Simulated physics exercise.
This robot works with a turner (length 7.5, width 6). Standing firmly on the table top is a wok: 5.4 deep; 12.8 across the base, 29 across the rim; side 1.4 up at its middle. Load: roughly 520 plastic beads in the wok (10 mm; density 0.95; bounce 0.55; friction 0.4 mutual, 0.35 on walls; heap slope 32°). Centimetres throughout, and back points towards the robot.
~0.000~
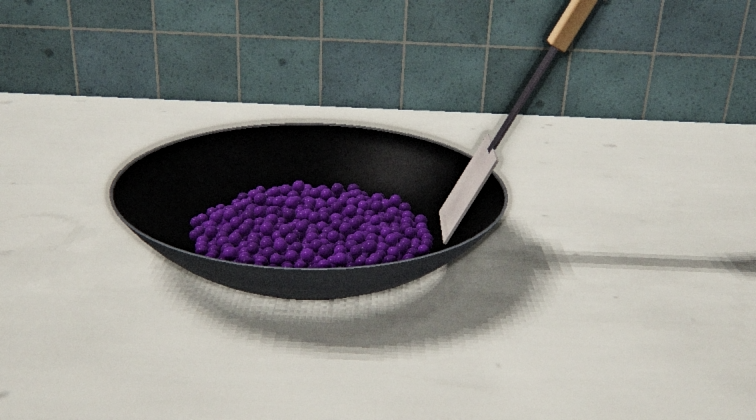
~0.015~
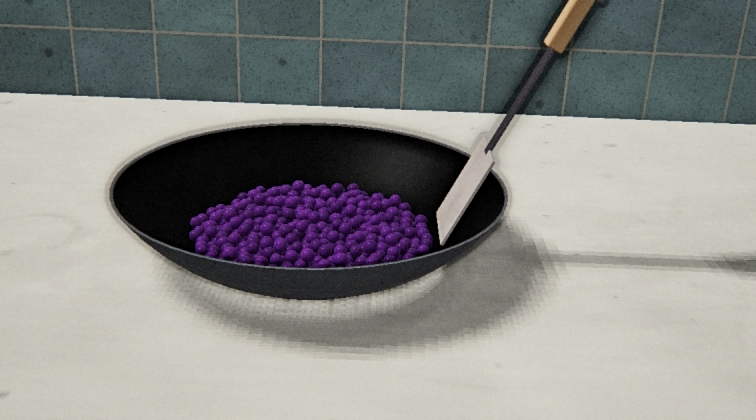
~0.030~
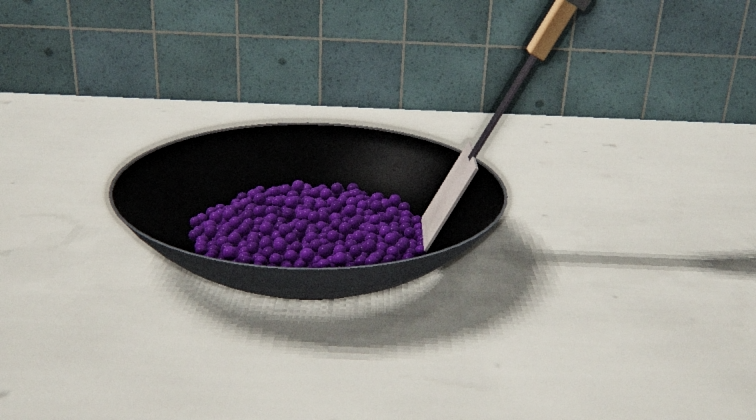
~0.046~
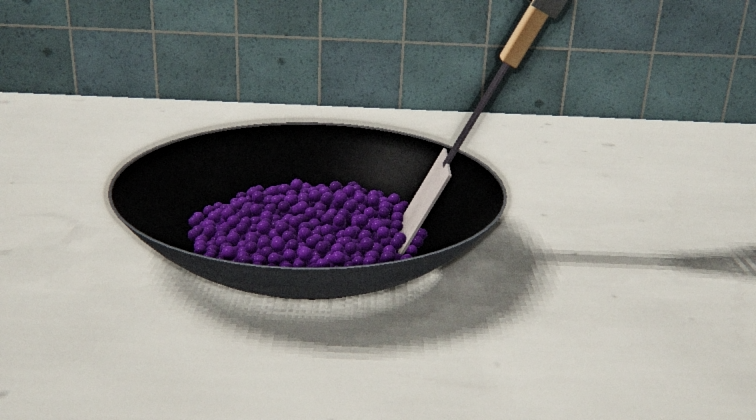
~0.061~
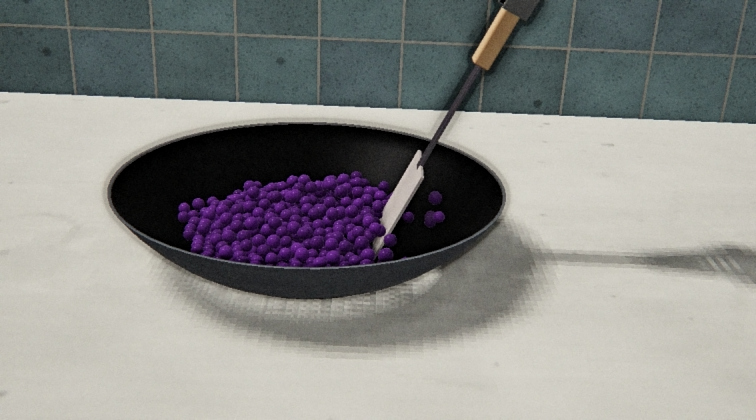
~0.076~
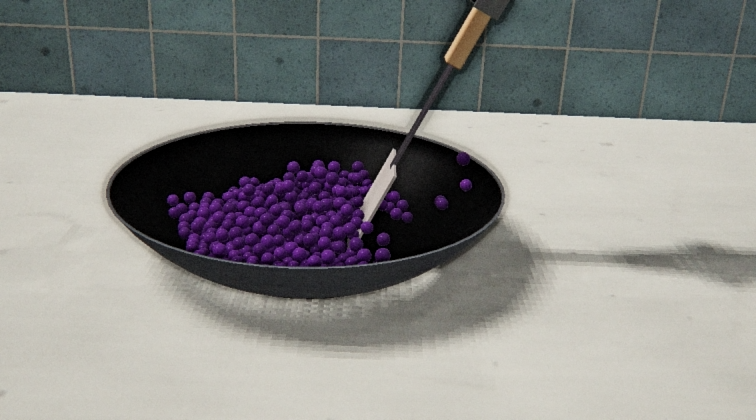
A turner slides left through the purple beads in a black wok, pushing and scattering some.
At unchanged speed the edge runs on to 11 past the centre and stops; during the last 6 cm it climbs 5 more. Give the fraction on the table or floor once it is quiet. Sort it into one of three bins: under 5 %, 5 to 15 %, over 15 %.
Bin: Over 15 %.
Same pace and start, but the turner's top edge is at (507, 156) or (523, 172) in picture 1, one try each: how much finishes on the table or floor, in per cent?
First try around 20 percent, second around 20 percent.
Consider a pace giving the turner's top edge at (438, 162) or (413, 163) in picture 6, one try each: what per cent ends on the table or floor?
About 10 and 15 percent.
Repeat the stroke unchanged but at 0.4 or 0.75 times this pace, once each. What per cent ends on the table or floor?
I'd say near 5 and then near 10 per cent.
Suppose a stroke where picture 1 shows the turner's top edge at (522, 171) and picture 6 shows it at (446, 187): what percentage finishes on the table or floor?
10 %.
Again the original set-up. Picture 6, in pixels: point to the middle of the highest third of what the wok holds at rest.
(242, 219).
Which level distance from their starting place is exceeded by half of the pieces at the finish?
About 4 cm.
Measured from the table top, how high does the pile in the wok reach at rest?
About 3.5 cm above the table.
By 0.11 s, sloping 64°, highest piece 15 above the table; 517 in the wok, 2 on the blade or in flight.
By 0.15 s, sloping 64°, highest piece 20 above the table; 517 in the wok, 2 on the blade or in flight.
By 0.37 s, sloping 64°, highest piece 25 above the table; 402 in the wok, 52 on the table or floor, 65 on the blade or in flight.
By 1.42 s, sloping 64°, highest piece 3 above the table; 402 in the wok, 117 on the table or floor.
Final count, 402 in the wok, 117 on the table or floor. That is 23 % on the table or floor.
